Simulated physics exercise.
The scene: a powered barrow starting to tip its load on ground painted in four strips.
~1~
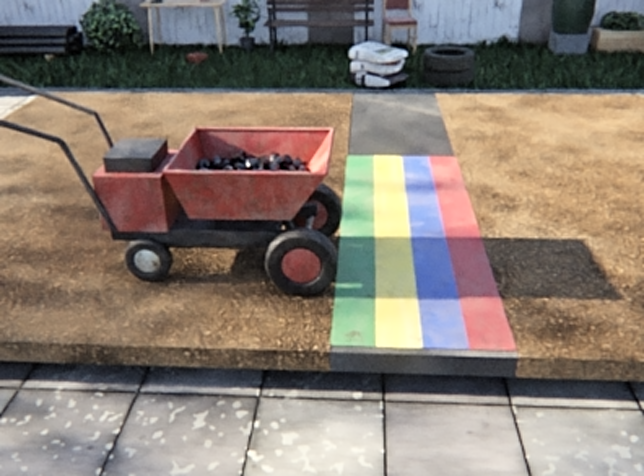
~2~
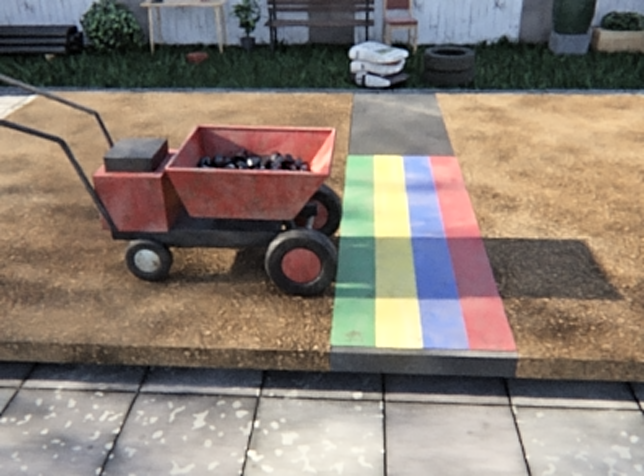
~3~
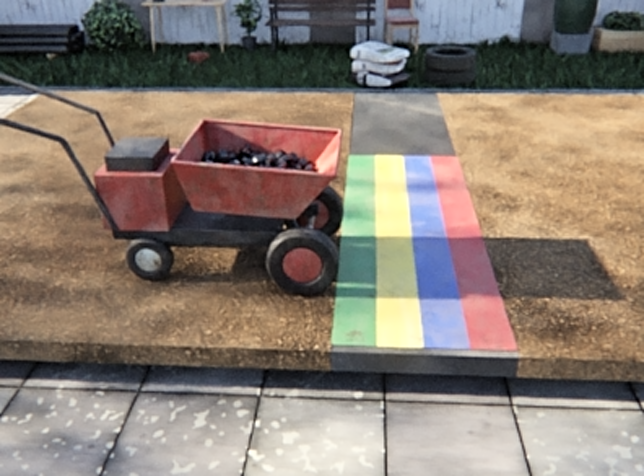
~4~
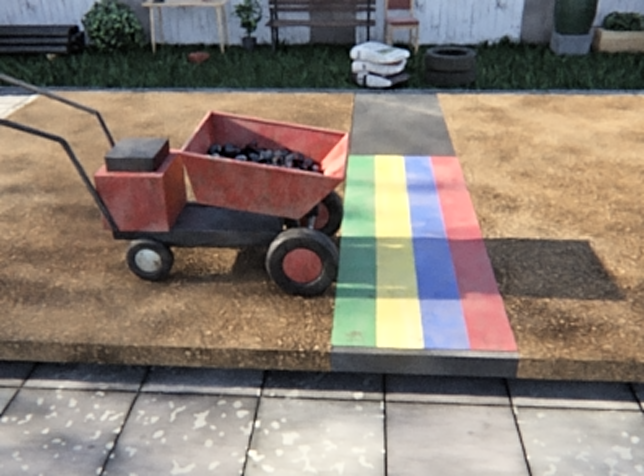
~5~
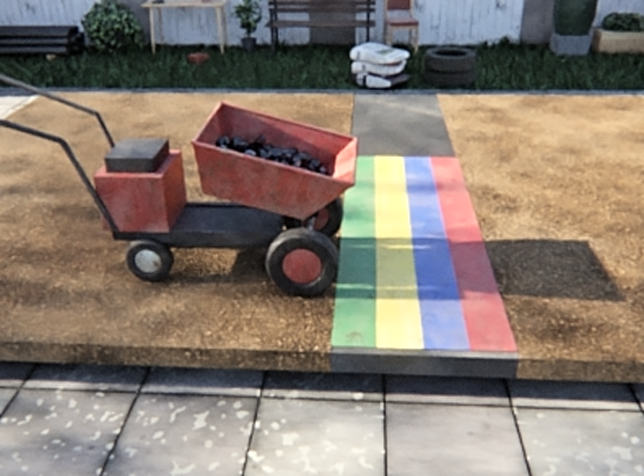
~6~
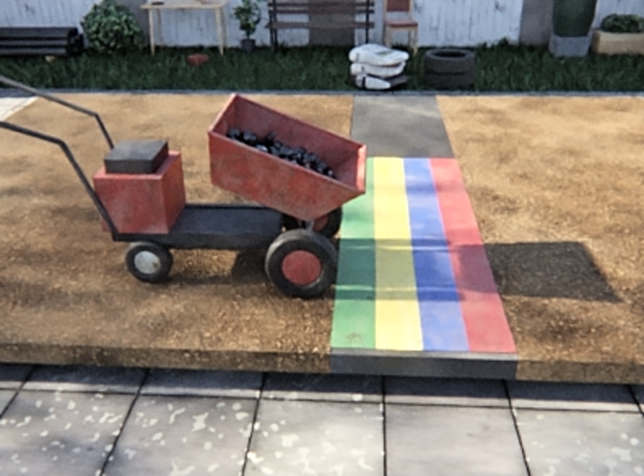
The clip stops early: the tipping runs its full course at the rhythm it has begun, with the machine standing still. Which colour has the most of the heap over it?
The blue strip carries the most.
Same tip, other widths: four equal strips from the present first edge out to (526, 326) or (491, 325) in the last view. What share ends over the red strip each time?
Near 20 % and 30 %.
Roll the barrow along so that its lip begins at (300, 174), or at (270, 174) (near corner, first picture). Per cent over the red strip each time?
About 10 and 10 per cent.
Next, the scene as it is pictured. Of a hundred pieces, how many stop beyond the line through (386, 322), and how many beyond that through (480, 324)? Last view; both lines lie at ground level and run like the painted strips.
The first gives 90 %, the second 20 %.
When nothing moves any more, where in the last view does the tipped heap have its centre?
Near (432, 266).
Just after the last frame, skip tipped steeply; every one in the skip.
A moment on, skip tipped right over; the larger part in the skip; about a tenth over the yellow strip; about a tenth over the blue strip; just a few over the red strip.
Further on, skip tipped right over; about a tenth in the skip; roughly a quarter over the yellow strip; roughly half over the blue strip; about a tenth over the red strip; about a tenth off the paint.
When it is over, skip tipped right over; about a tenth in the skip; not one over the green strip; roughly a quarter over the yellow strip; roughly half over the blue strip; roughly a quarter over the red strip; about a tenth off the paint.
